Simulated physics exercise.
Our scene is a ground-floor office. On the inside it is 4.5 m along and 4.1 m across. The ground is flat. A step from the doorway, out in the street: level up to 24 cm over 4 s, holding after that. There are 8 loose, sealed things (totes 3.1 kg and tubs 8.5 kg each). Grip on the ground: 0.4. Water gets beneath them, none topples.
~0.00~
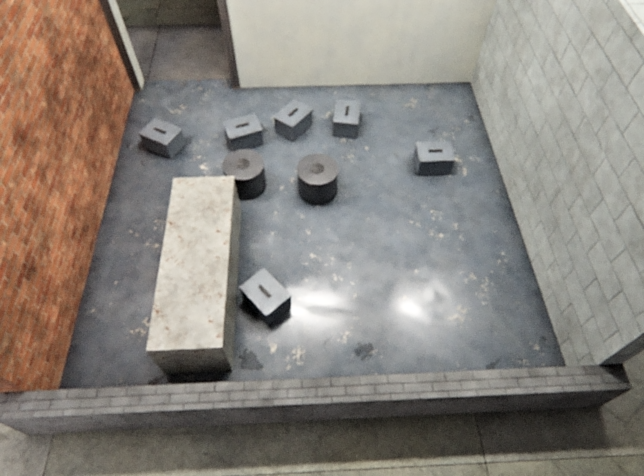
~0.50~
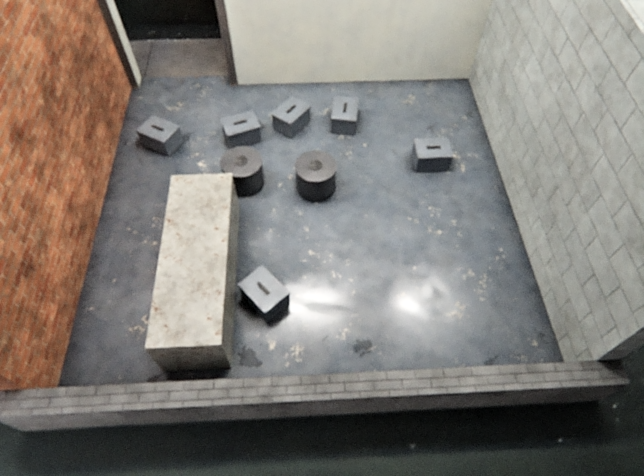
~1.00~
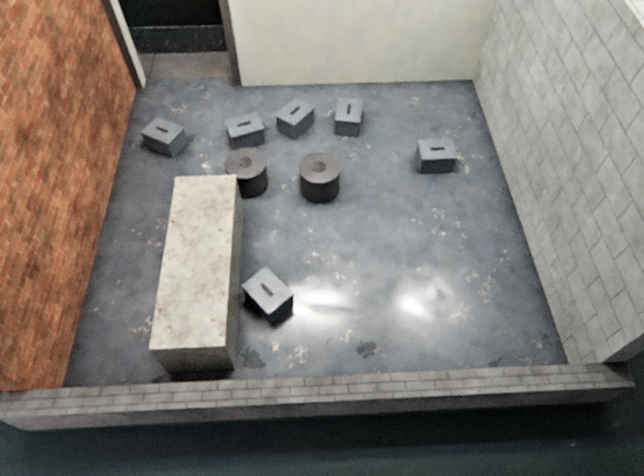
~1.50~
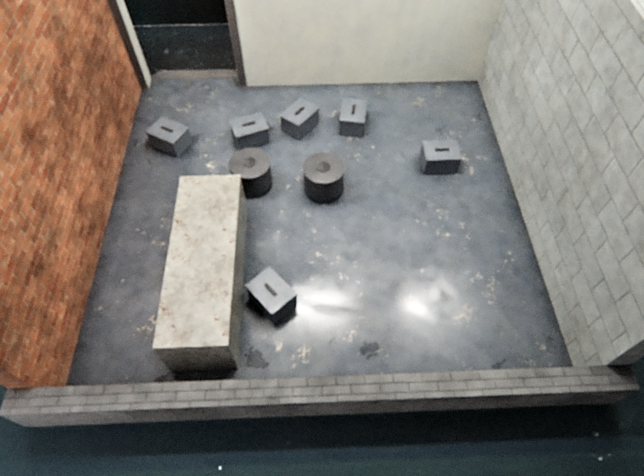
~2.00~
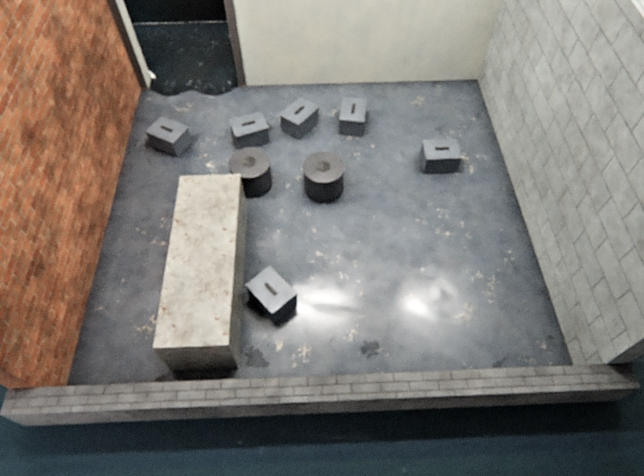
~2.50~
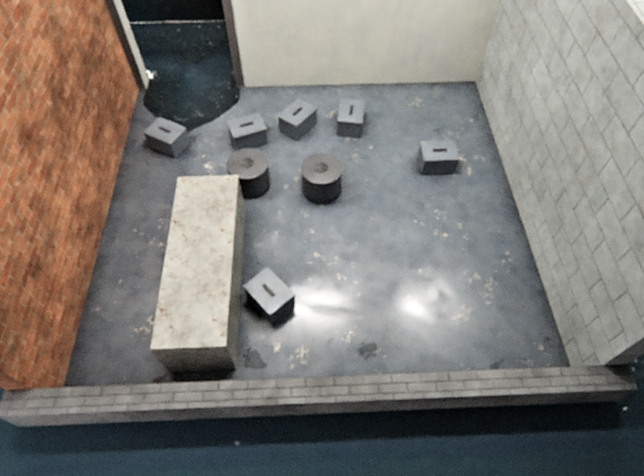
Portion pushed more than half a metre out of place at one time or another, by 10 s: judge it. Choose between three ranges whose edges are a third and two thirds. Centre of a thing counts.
The range is the middle one, a third to two thirds.
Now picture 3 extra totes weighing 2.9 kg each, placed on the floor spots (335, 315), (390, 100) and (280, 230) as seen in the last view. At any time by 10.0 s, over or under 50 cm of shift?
One: Beyond it. Two: Within it. Three: Beyond it.
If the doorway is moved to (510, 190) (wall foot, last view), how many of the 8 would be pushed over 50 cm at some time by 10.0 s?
Count: 8.
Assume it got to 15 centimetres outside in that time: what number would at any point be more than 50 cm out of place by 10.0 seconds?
It would come to 4 of them.
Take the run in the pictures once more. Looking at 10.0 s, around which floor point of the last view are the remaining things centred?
Close to (355, 209).
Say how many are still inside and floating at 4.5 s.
Count at that moment: 0.
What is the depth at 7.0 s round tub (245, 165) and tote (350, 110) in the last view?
Some 3 cm at the first, some 1 cm at the second.
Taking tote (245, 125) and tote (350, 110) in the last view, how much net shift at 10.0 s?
Respectively 150 and 0 cm.
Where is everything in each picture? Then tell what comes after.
The first picture shows a tote at (435, 151), on the bottom; a tote at (347, 111) rests on the ground; 0.0 m2 under water; 0 of 8 have shifted.
The second picture shows a tote at (434, 148), on the bottom; a tote at (345, 108), on the bottom; 0.0 m2 under water; 0 of 8 have shifted.
The third picture shows a tote at (438, 149) rests on the ground; a tote at (349, 109), on the bottom; water covers 0.0 m2; 0 of 8 have shifted.
The fourth picture shows a tote at (442, 150), on the bottom; a tote at (354, 110) rests on the ground; 0.0 m2 under water; 0 of 8 have shifted.
The fifth picture shows a tote at (442, 149) rests on the ground; a tote at (353, 109) rests on the ground; water covers 0.1 m2; 0 of 8 have shifted.
The sixth picture shows a tote at (440, 151) rests on the ground; a tote at (351, 110), on the bottom; 0.7 m2 under water; 0 of 8 have shifted.
After 3.5 s 1 of 8 are over 50 cm from their spots; 0 afloat.
After 4.5 s 2 of 8 are over 50 cm from their spots; 0 afloat.
After 7.0 s 4 of 8 are over 50 cm from their spots; 1 afloat.
After 10.0 s 4 of 8 are over 50 cm from their spots, and 4 have been at some point; 4 afloat.
